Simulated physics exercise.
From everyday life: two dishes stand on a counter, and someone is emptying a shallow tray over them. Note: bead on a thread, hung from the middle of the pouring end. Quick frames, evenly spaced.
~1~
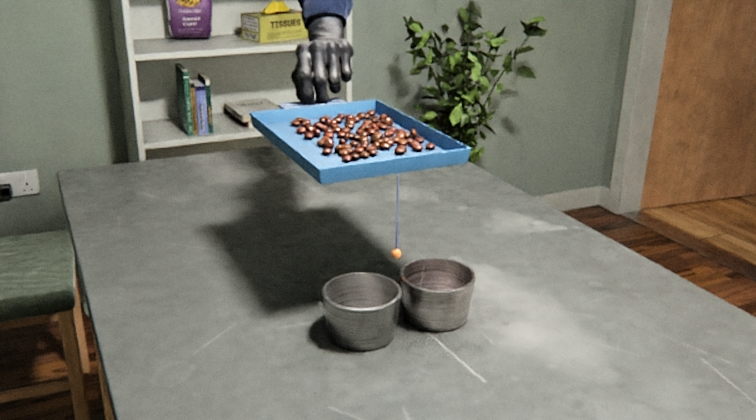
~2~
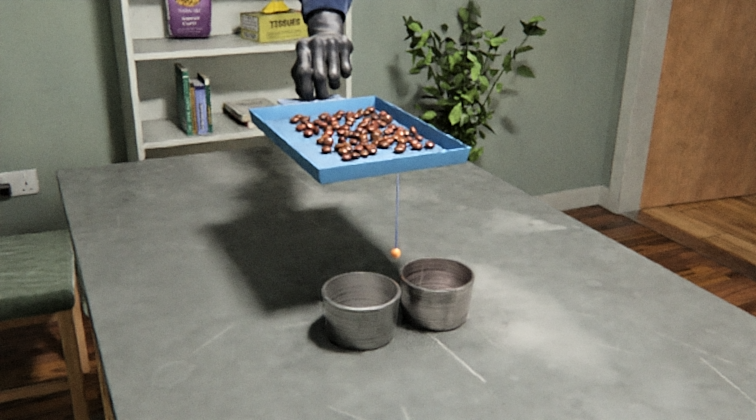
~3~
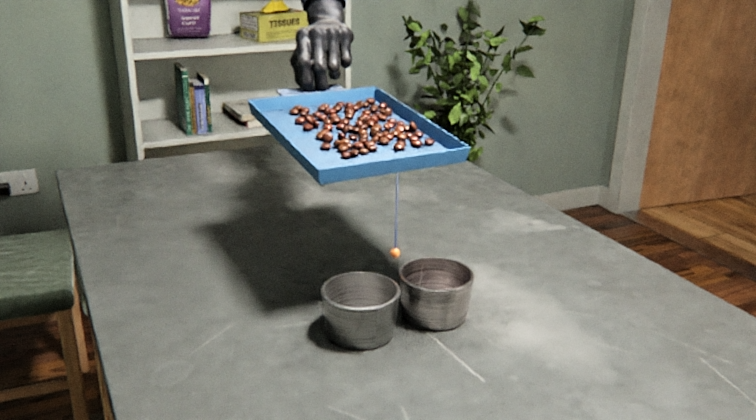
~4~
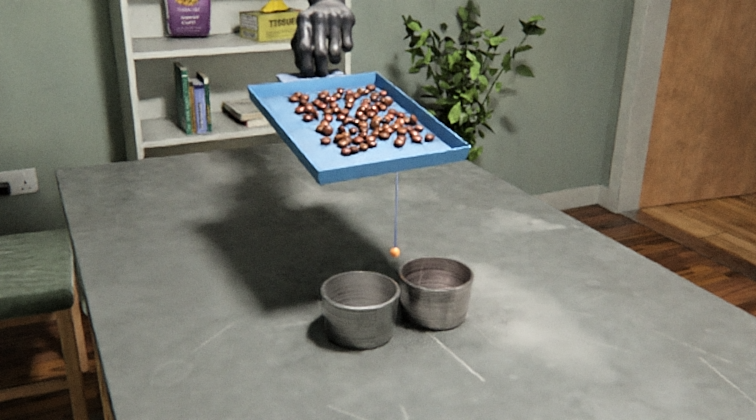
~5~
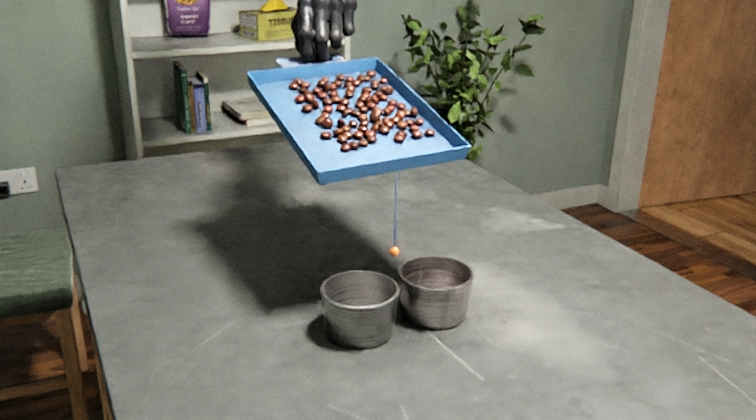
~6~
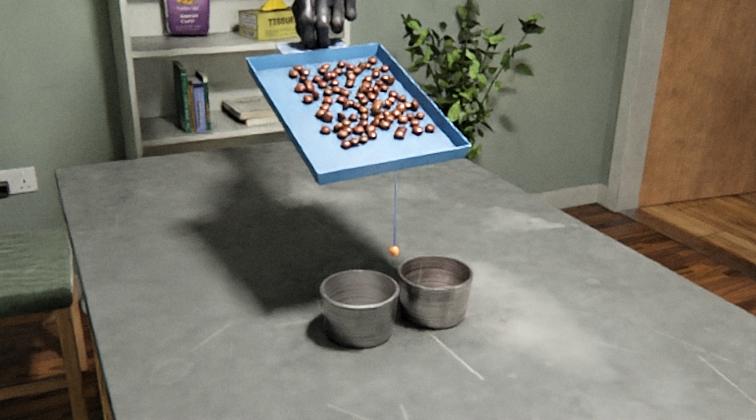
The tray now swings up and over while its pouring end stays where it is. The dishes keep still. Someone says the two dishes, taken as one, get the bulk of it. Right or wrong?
Right, they get more than half.
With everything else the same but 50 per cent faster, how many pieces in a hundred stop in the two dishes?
I'd say 60 percent or thereabouts.
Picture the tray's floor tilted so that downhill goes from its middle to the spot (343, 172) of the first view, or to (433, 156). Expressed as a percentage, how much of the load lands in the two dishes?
The first try gives close to 50 percent; the next gives 10 percent.
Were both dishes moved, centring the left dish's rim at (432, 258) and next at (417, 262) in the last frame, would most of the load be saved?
First place: Short of half; second place: Short of half.
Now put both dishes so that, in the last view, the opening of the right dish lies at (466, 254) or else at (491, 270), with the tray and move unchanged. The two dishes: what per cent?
Trial 1 20%, trial 2 50%.
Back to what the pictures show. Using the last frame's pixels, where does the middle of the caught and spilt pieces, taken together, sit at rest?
Around (381, 326), give or take.
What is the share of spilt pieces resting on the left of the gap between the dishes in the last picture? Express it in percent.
Looks to be around 40 per cent of the spill.
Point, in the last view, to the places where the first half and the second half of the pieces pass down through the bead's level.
Around (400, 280) and then (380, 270).
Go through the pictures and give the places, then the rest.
Corners of the pouring end at (321, 168) and (467, 148), level; middle of the load at (364, 135), flat chocolate drops; left dish at (378, 325); right dish at (455, 307); bead on its thread at (396, 254), in the first frame.
Corners of the pouring end at (321, 168) and (467, 147), level; middle of the load at (363, 132), in the second frame.
Corners of the pouring end at (320, 168) and (467, 147), tipped barely, lowest at the left corner; middle of the load at (363, 127), in the third frame.
Corners of the pouring end at (320, 169) and (467, 146), tipped a little, lowest at the left corner; middle of the load at (363, 118), in the fourth frame.
Corners of the pouring end at (320, 170) and (467, 145), tipped a little, lowest at the left corner; middle of the load at (363, 109), in the fifth frame.
Corners of the pouring end at (320, 171) and (468, 144), tipped clearly, lowest at the left corner; middle of the load at (364, 101); left dish at (376, 322); right dish at (453, 304), in the sixth frame.
Soon after the last picture, tray tipped steeply; nearly all on the tray; a stray few in the air.
A little later, tray tipped right over; about half on the tray; a small part in the left dish; a small part in the right dish; about a quarter outside both; a stray few in the air.
Later still, tray tipped past a quarter turn; about a third in the left dish; about a quarter in the right dish; about a third outside both.
At rest, tray tipped past a quarter turn; about a third in the left dish; about a quarter in the right dish; about a third outside both.
